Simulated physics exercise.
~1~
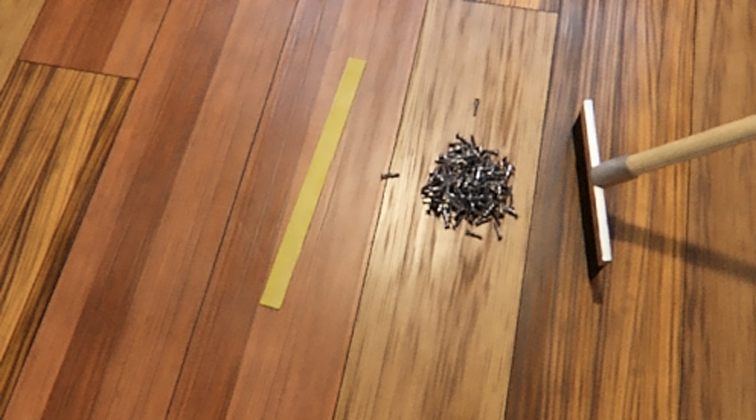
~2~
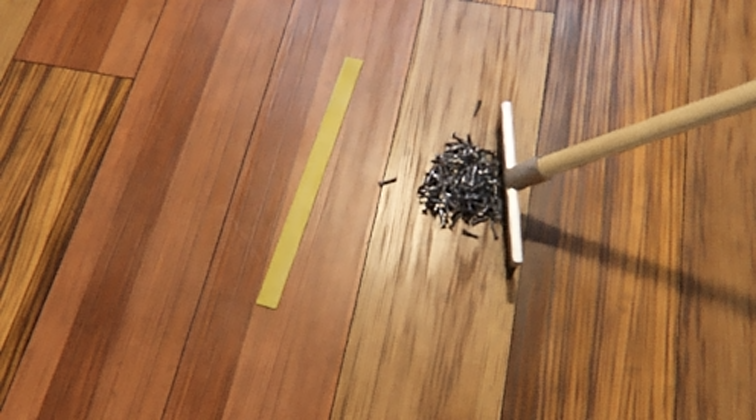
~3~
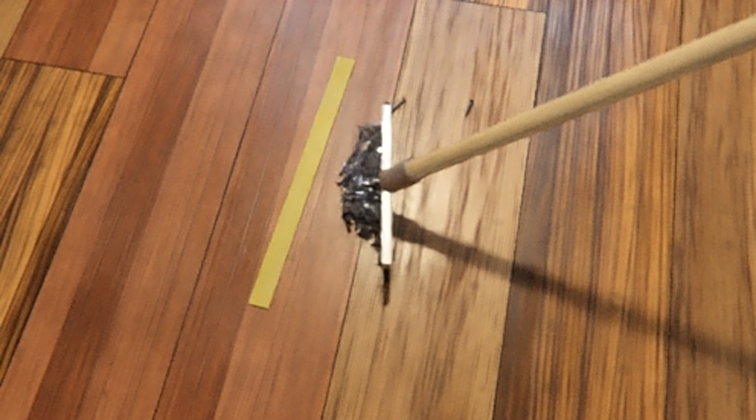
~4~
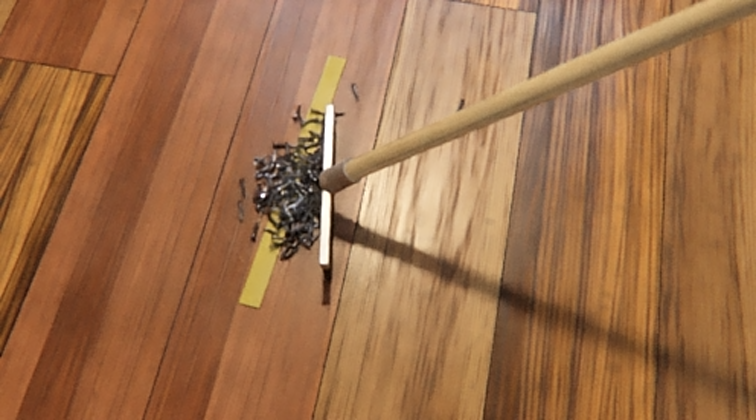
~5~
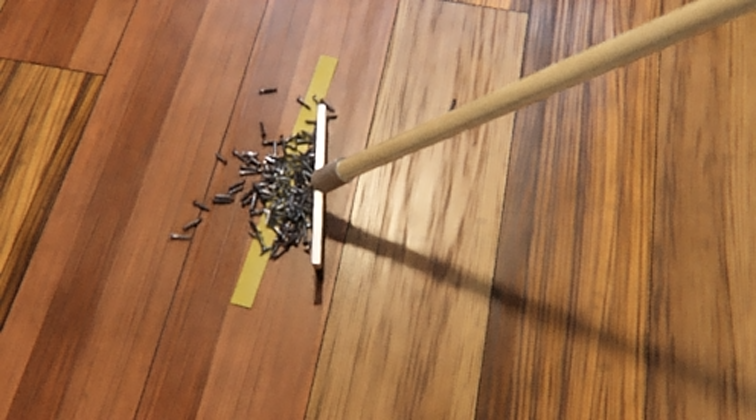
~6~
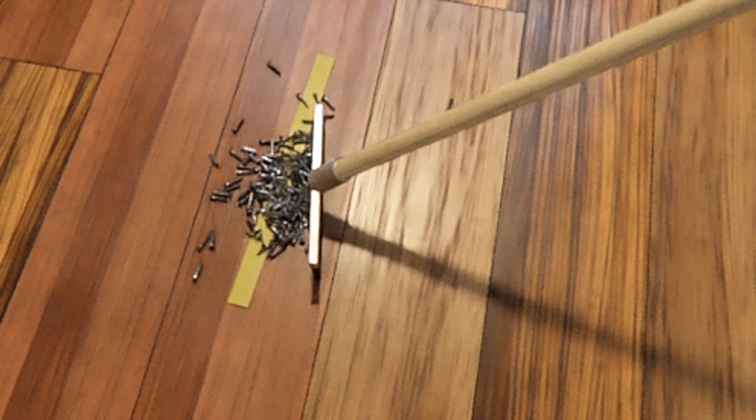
The clip opens on a loose pile of small dark metal screws on a pale plank of a wooden floor, with a long-handled squeegee standing to its right and a yellow strip lying to its left. The squeegee moves left and meets the pile, then pushes it in a bunched heap toward the strip, leaving a stray piece behind. The screws spill onto and over the strip as the blade slows and stops beside it. A few scatter farther left. At the end, many lie on the strip, and many others rest around it.
